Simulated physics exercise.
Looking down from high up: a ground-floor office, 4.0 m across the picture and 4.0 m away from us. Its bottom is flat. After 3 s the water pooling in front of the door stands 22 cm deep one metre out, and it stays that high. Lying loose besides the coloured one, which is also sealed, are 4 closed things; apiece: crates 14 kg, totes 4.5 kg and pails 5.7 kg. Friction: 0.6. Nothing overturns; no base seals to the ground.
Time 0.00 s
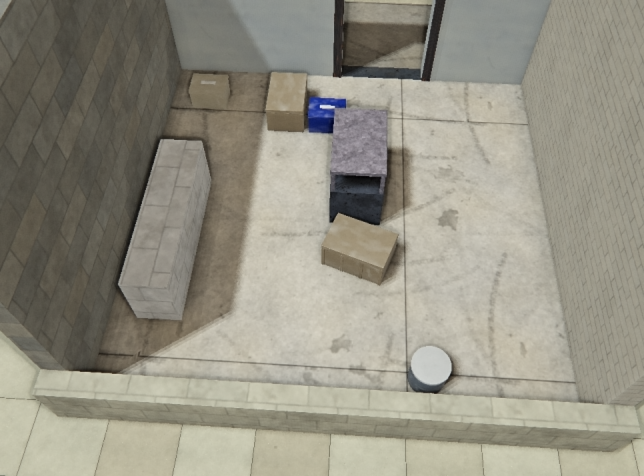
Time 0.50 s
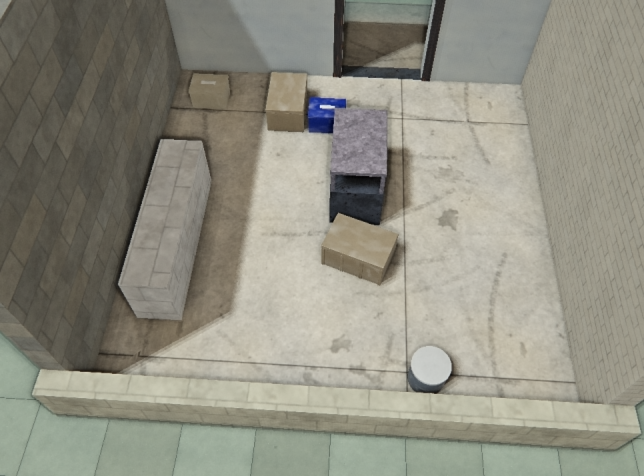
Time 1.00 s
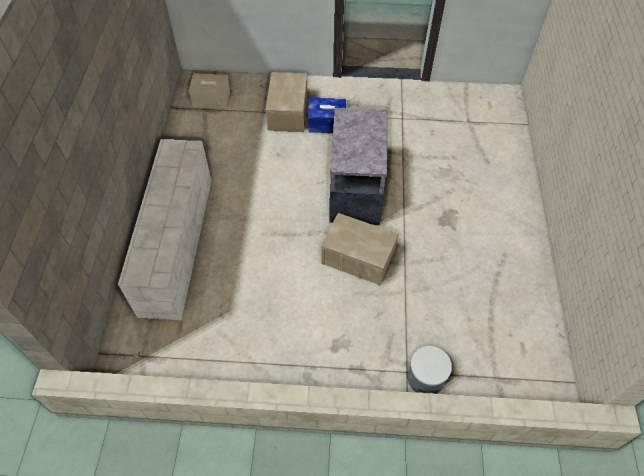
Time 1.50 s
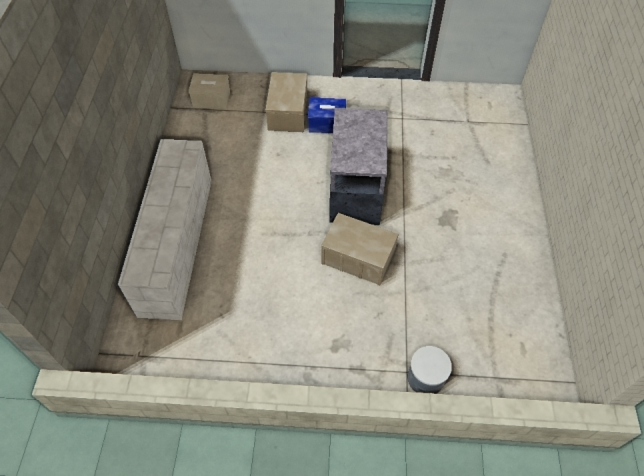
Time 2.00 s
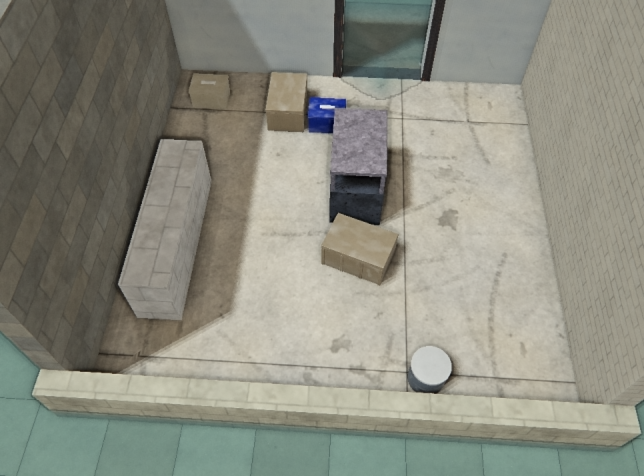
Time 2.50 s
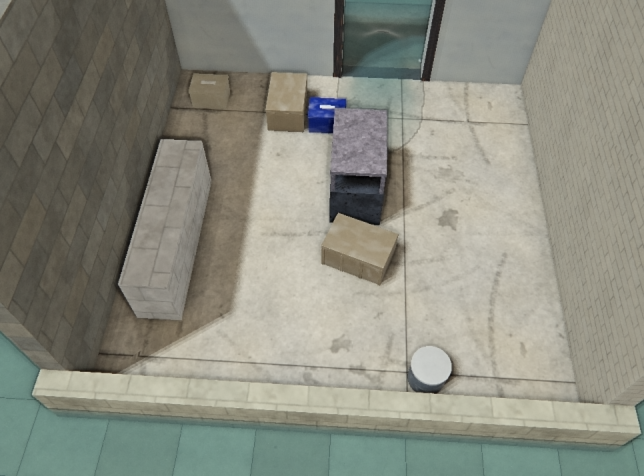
A long pale block stands at the left of a ground-floor room with a stained, flat floor, seen from high above and looking down. A grey-topped dark unit sits near the middle, with tan boxes behind and in front of it, a blue tote beside the back box, and a pale-lidded pail at lower right. Greenish water covers the tiles outside, then spreads in through the doorway, while the objects and view stay still.
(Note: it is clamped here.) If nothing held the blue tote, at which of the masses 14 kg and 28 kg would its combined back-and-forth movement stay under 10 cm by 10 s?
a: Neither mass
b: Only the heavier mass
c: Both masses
Only the heavier mass (b).
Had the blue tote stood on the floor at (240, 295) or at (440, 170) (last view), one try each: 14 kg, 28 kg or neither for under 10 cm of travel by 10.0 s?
Result, try 1: Both pass; try 2: Heavy passes, light fails.
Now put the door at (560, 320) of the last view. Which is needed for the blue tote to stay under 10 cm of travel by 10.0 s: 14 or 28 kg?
Short version: The light mass is sufficient.
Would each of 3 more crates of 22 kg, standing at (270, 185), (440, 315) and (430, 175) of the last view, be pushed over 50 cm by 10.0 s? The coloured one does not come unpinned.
Listed in order, they go beneath the bar, beneath the bar, over the bar.
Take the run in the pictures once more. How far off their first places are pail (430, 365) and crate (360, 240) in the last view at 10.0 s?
First 140 cm, then 0 cm.
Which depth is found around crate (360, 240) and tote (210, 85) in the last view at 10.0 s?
Around 4 cm and 8 cm.
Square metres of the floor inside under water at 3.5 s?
My estimate is roughly 4.0 m2.
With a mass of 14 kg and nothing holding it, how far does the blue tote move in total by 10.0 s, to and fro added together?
100 cm in all.
After 3.5 s the blue tote would be 3 cm from its start with 14 kg and 0 cm from its start with 28 kg; 8 cm of water round it then.
After 4.5 s the blue tote would be 56 cm from its start with 14 kg and 0 cm from its start with 28 kg; 8 cm of water round it then.
After 7.0 s the blue tote would be 91 cm from its start with 14 kg and 0 cm from its start with 28 kg; 9 cm of water round it then.
After 10.0 s the blue tote would be 91 cm from its start with 14 kg and 0 cm from its start with 28 kg; 9 cm of water round it then.
